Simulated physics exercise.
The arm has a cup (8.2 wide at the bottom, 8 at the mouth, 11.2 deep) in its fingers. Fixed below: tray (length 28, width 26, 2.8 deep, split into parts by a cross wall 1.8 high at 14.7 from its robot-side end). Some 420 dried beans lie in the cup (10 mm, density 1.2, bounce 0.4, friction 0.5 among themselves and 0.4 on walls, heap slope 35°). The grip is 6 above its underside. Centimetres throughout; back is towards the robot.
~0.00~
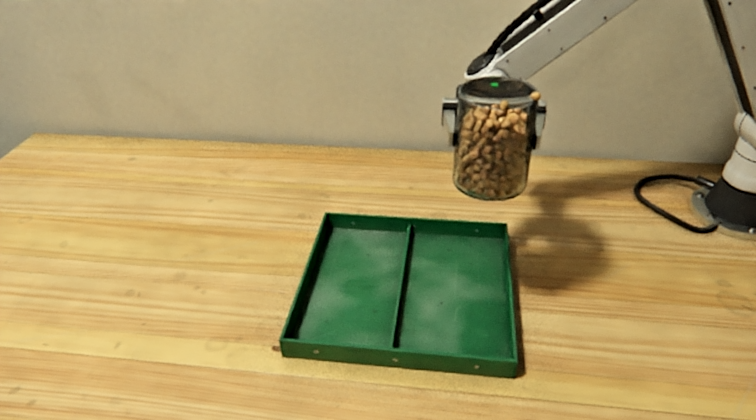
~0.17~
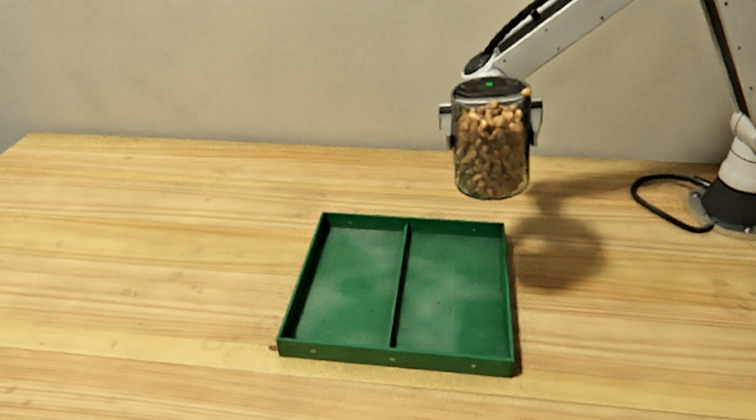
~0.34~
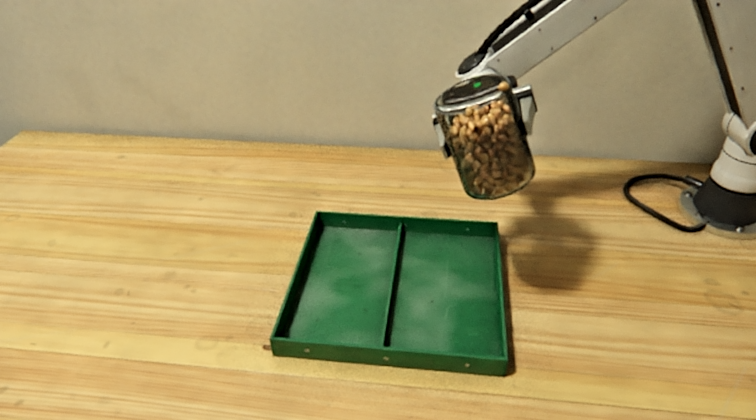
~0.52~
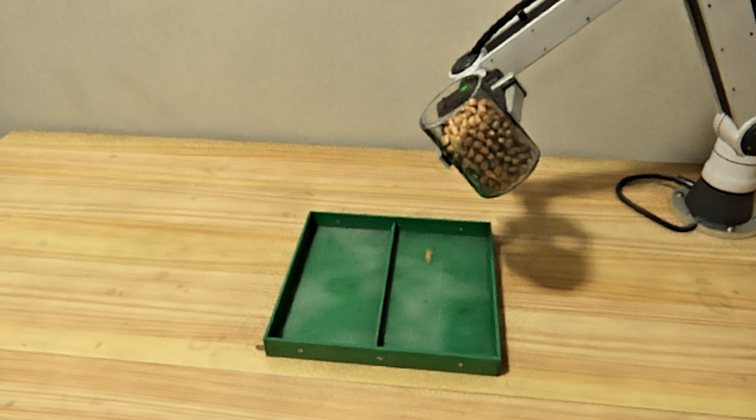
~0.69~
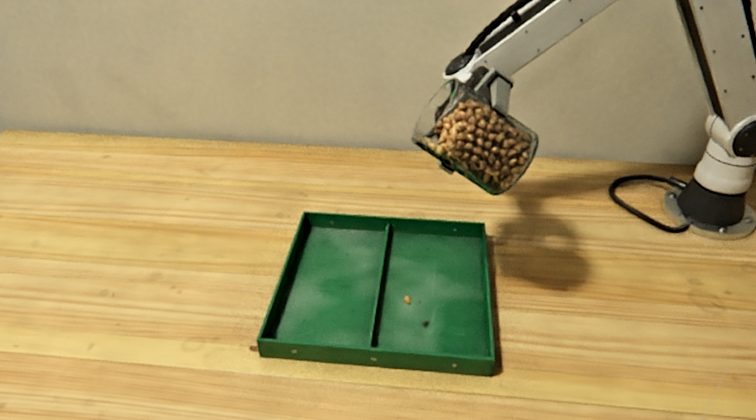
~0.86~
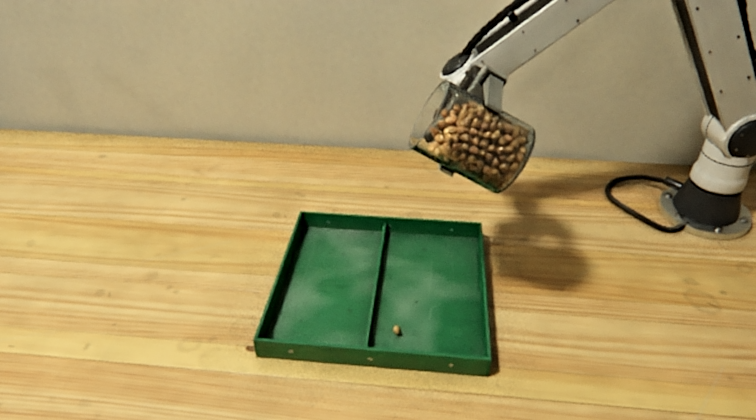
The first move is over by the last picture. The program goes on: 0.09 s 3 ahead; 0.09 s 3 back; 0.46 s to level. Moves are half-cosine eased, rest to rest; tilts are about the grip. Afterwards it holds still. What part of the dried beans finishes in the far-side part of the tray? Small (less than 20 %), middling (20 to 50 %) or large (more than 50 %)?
A small share, less than 20 %, ends in the far-side part of the tray.
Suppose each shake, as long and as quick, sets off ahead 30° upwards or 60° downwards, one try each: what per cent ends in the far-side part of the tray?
Some 10 and 0 per cent.
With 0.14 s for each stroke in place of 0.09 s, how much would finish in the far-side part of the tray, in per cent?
In that case some 0 per cent.
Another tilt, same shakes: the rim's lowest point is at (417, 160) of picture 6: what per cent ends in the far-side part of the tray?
Some 30 per cent.
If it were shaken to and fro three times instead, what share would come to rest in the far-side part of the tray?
In that case some 10 per cent.
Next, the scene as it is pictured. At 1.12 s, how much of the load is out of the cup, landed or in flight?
Some 5 per cent.
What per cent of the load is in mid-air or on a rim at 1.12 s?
Roughly 7 per cent.
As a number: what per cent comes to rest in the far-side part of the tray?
About 5 per cent.
By 1.12 s, tilted 58° forward, highest piece 27 above the table; 390 in the cup, 1 in the robot-side part, 30 in flight or on a rim.
By 1.37 s, tilted 11° forward, highest piece 30 above the table; 386 in the cup, 28 in the far-side part, 6 in the robot-side part, 1 in flight or on a rim.
By 1.70 s, level, highest piece 30 above the table; 386 in the cup, 28 in the far-side part, 7 in the robot-side part.
By 2.75 s, level, highest piece 30 above the table; 386 in the cup, 28 in the far-side part, 7 in the robot-side part.
Final count, 386 in the cup, 28 in the far-side part, 7 in the robot-side part. That is 7 % in the far-side part of the tray.
